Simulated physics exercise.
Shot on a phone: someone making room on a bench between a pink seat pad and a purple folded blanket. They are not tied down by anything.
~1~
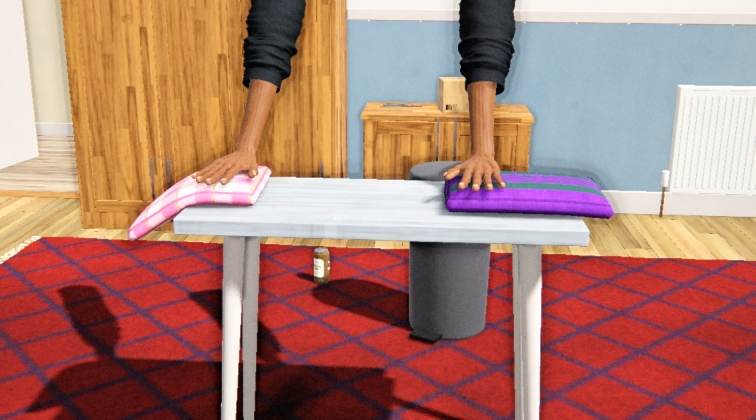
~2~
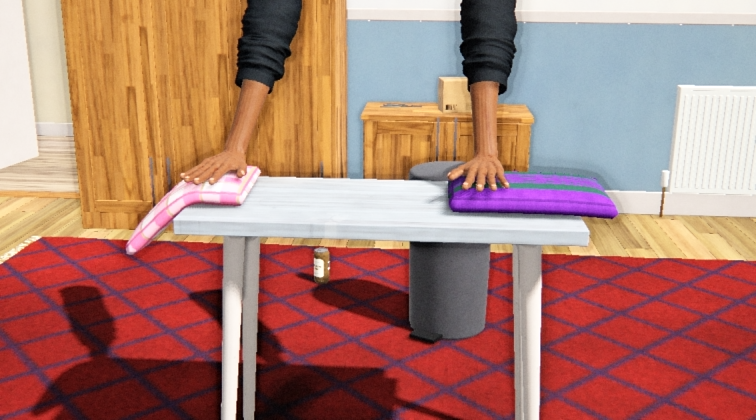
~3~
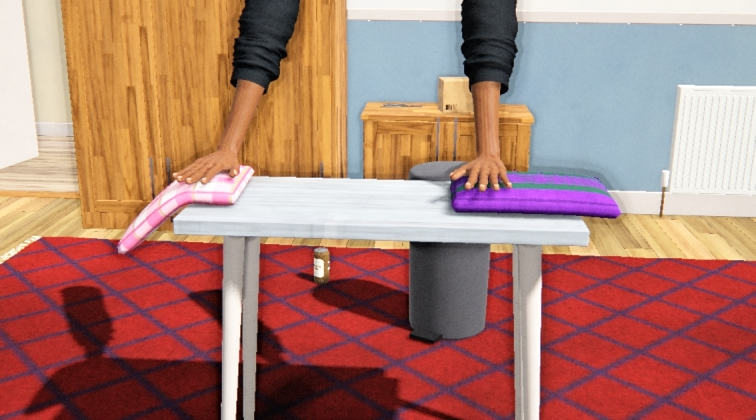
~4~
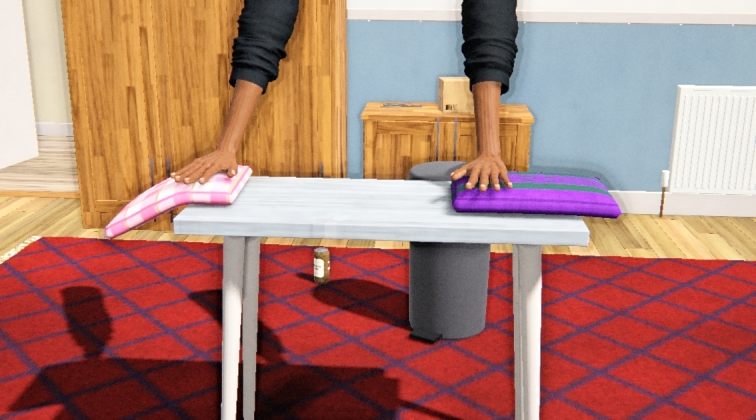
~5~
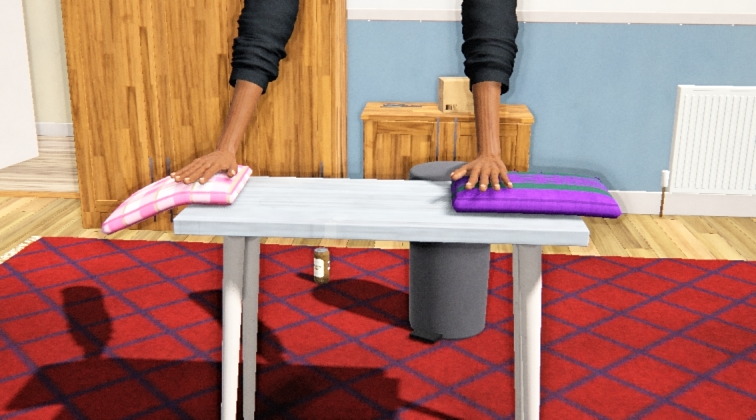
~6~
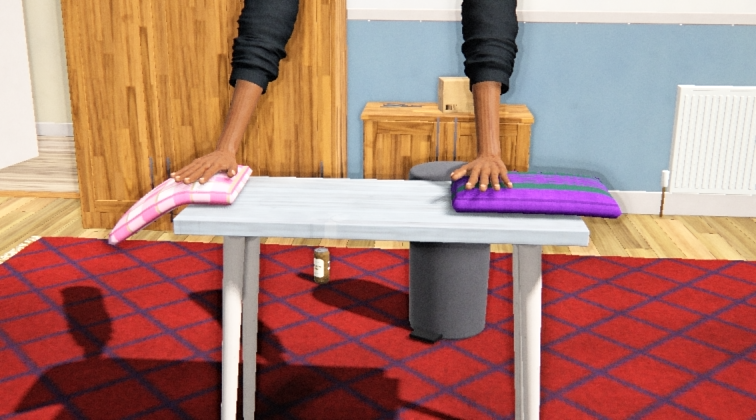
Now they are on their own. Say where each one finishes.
The pink seat pad is going to come off I think, the purple folded blanket is going to stay on I think.
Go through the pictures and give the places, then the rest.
In the first picture, seat pad tip (139, 228); folded blanket tip (604, 205).
In the second picture, seat pad tip (139, 241); folded blanket tip (608, 205).
In the third picture, seat pad tip (130, 240); folded blanket tip (611, 205).
In the fourth picture, seat pad tip (117, 226); folded blanket tip (612, 205).
In the fifth picture, seat pad tip (115, 221); folded blanket tip (612, 205).
In the sixth picture, seat pad tip (121, 231), well over half past the edge; folded blanket tip (612, 205), a small part past the edge.
Then, 0.32 s past the final frame, seat pad falling near (177, 250); folded blanket unmoved.
Then, 0.60 s past the final frame, seat pad on the floor; folded blanket unmoved.
When it is over, seat pad on the floor; folded blanket unmoved. The pink seat pad slumps off the end and the purple folded blanket remains on top.
